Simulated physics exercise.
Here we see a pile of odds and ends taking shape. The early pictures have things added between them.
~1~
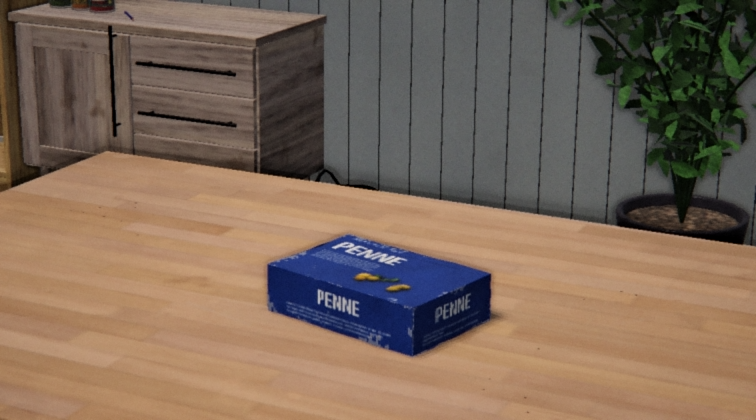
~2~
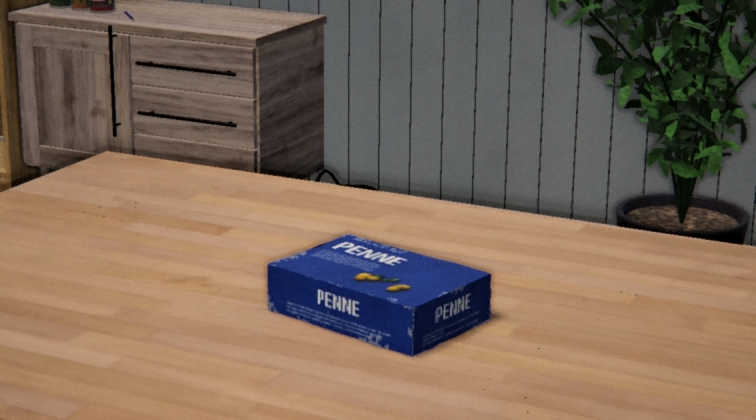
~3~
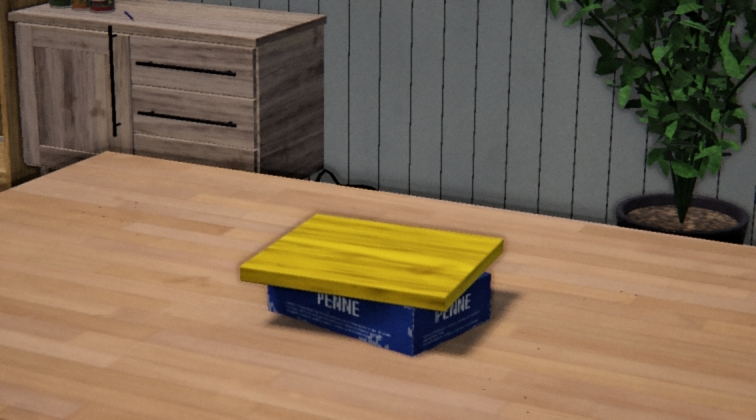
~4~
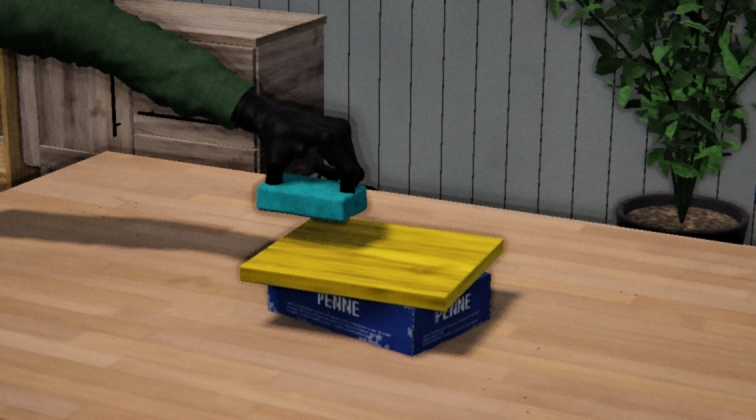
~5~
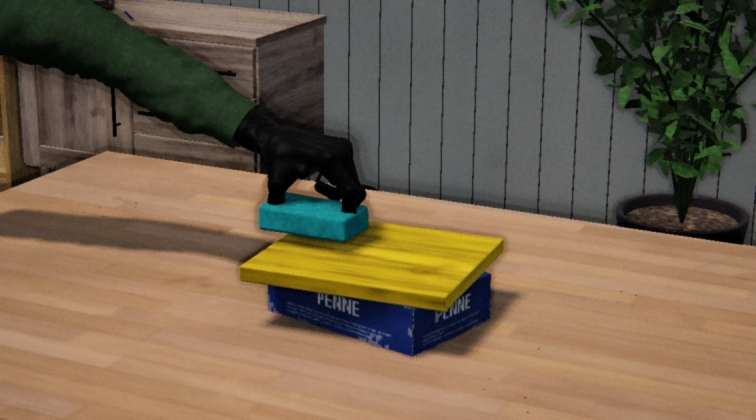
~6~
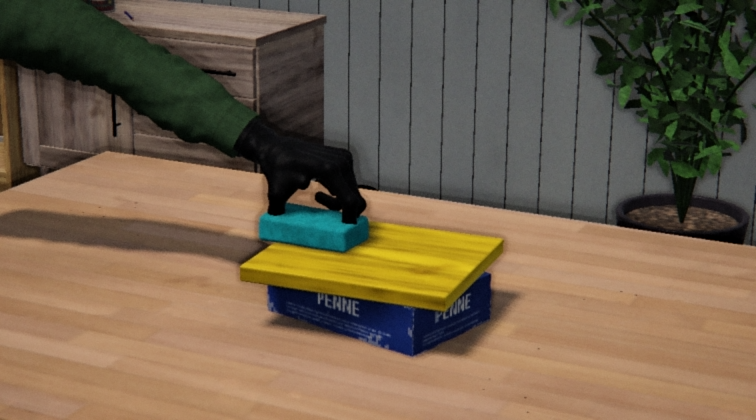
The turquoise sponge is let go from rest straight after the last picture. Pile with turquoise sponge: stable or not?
Well, the stack stays in one piece.
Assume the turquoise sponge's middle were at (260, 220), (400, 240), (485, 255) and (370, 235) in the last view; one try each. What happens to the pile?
Well, the first time it tips over, the second time it stays intact, the third time it tips over, and the fourth time it stays intact.
Then, 0.50 s on from there, no change.
Then, 1.30 s on from there, turquoise sponge resting near (314, 229).
In the end, all 3 unmoved. At the end, from the last picture's camera, turquoise sponge near (314, 228). The pile holds.
